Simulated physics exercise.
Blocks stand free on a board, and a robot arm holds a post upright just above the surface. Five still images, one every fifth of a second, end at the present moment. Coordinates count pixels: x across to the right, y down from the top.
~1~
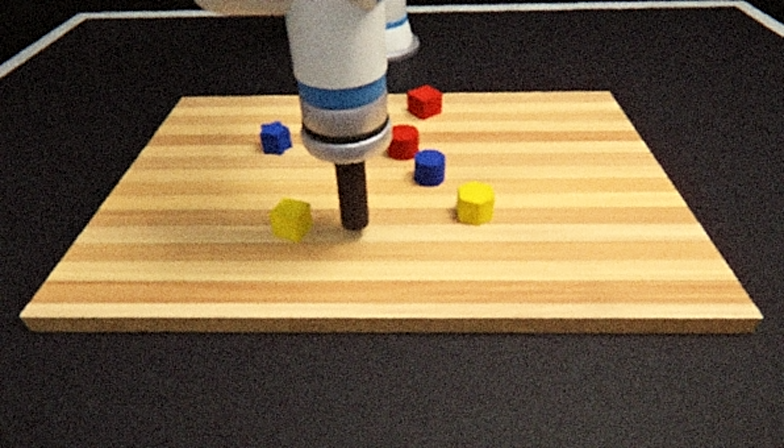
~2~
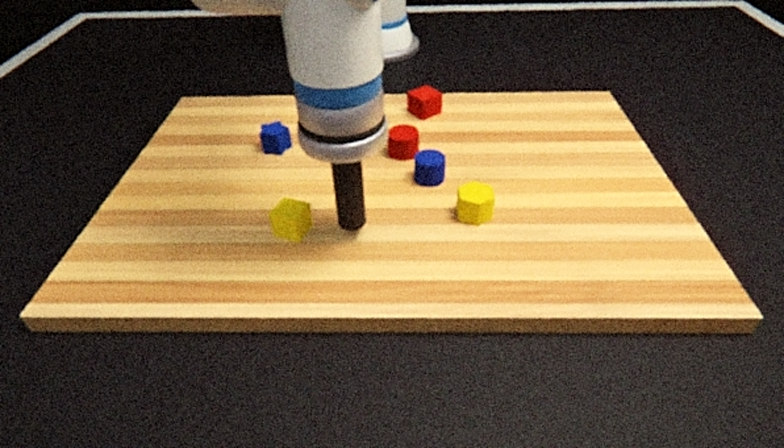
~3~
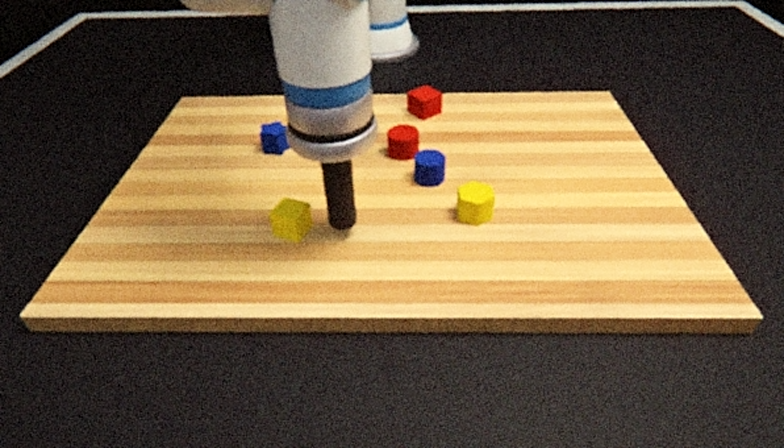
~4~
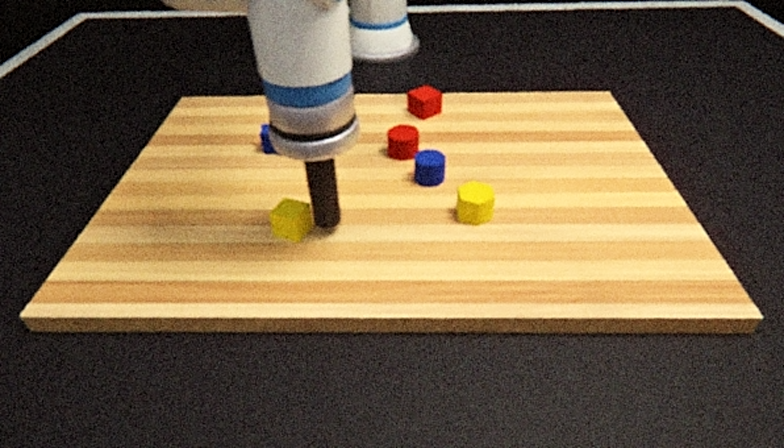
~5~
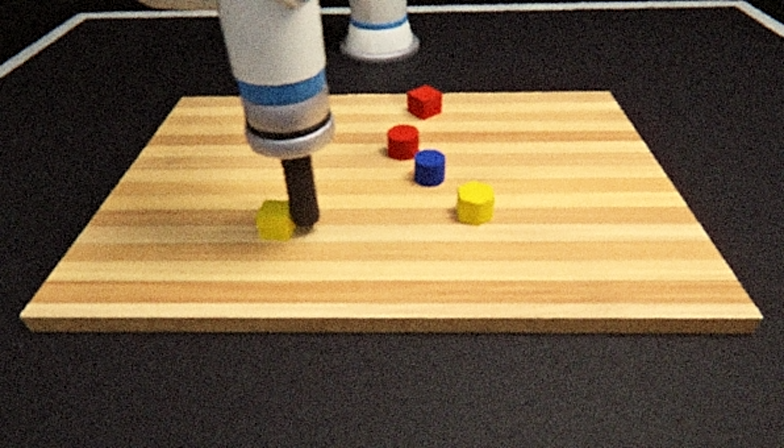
A robot arm holding a dark post over a wooden board of small colored blocks moved left, slowly at first, then met the yellow block on the left and pushed it slightly further left.
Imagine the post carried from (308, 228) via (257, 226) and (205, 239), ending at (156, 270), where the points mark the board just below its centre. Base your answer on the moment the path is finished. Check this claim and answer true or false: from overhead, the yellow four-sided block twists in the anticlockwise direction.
The claim does not hold.
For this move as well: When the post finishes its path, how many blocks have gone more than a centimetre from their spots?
It shifts a single block.
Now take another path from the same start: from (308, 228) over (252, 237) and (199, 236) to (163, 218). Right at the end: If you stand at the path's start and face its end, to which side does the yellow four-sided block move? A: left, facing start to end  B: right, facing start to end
It's A.
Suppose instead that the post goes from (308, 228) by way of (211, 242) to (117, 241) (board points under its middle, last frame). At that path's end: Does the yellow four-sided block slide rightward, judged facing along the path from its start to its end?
No, I don't think so.
The first path, step by step. One third of the way, post at (252, 215); yellow four-sided block at (219, 213), turned 50° anticlockwise.
Two thirds of the way, post at (200, 229); yellow four-sided block at (164, 227), turned 40° anticlockwise.
At the end, post at (151, 259); yellow four-sided block at (117, 243), turned 25° clockwise.
